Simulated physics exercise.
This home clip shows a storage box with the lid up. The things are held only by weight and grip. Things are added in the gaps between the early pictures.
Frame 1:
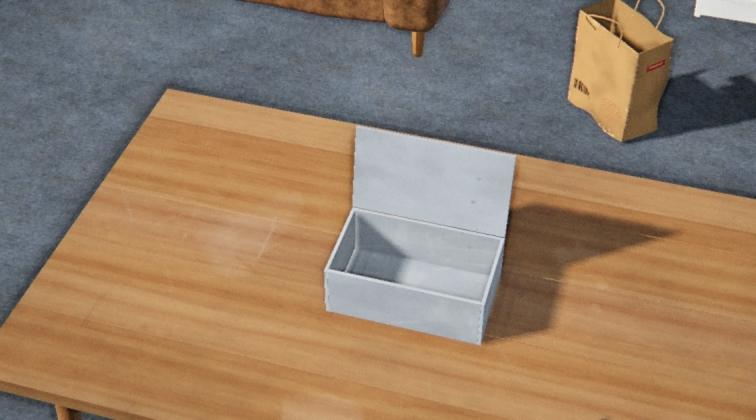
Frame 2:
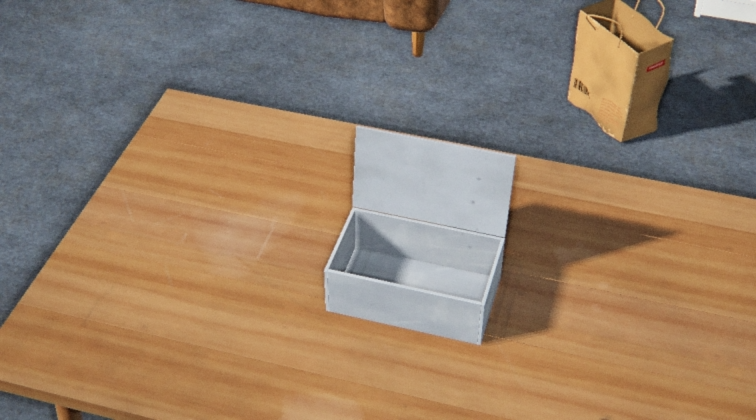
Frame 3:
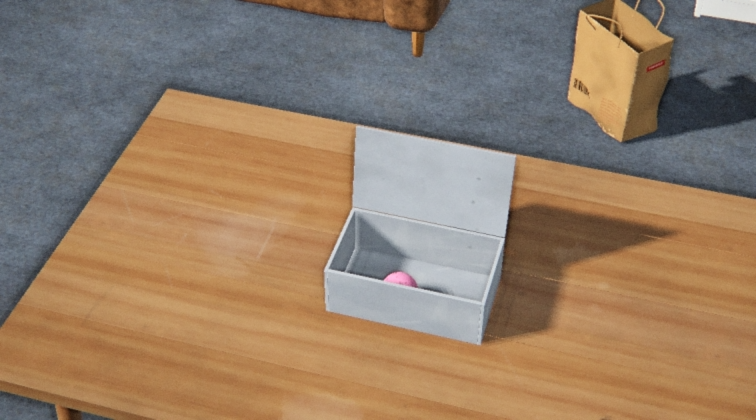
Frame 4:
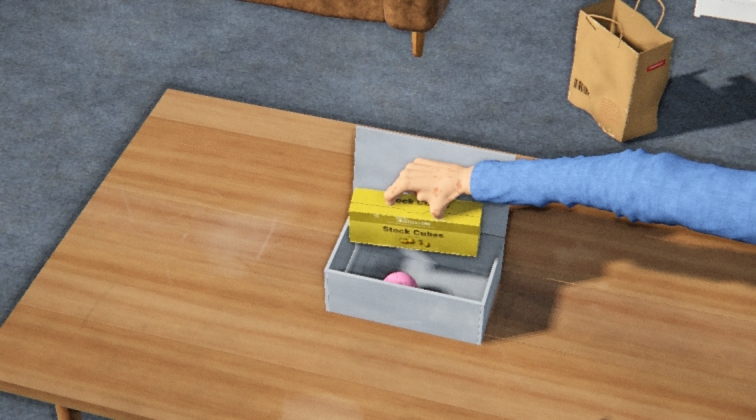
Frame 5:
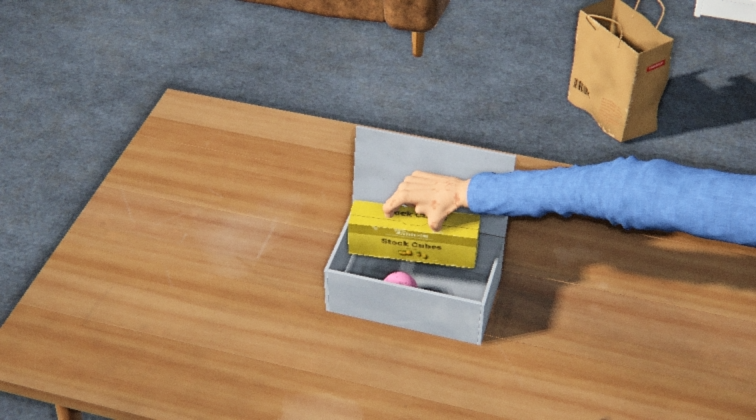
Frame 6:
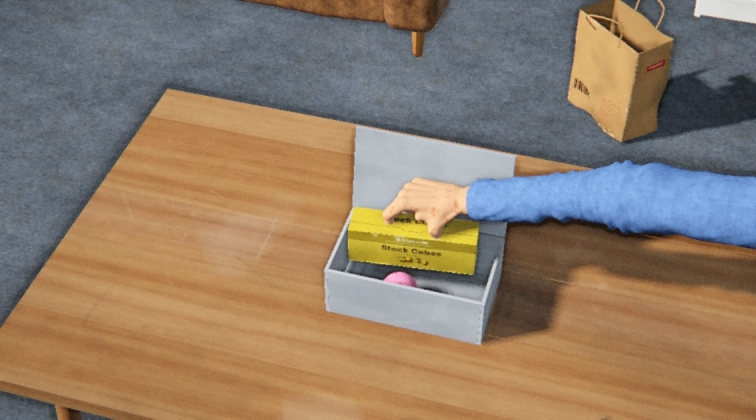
Pink ball appearing in an open grey box on a wooden table, then a hand lowering a yellow carton into it.
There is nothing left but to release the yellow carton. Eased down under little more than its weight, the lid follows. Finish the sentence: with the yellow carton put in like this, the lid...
The lid closes fully.
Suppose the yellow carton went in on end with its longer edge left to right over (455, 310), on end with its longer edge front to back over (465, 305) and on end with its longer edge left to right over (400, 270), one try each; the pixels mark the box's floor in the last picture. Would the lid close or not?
Case one, the lid is kept from closing; case two, it is kept from closing; case three, it is kept from closing.
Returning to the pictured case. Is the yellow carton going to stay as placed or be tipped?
It stays as placed.
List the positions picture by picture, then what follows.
In the first frame, the last thing is not in view yet.
In the second frame, the last thing is not in view yet.
In the third frame, the last thing is not in view yet.
The fourth frame shows coming down; yellow carton (416, 223).
The fifth frame shows coming down; yellow carton (414, 234).
The sixth frame shows put in, still held; yellow carton (414, 241).
Then, 0.40 s on from there, yellow carton shifted a little near (417, 261).
Then, 1.40 s on from there, lid 75° above the rim; yellow carton shifted a little near (417, 260).
Then, 1.70 s on from there, lid 44° above the rim; yellow carton shifted a little near (417, 260).
Then, 1.90 s on from there, lid 13° above the rim; yellow carton shifted a little near (417, 260).
In the end, lid shut; moved from the start, yellow carton; pink ball unmoved. At the end, from the last picture's camera, yellow carton near (417, 260).
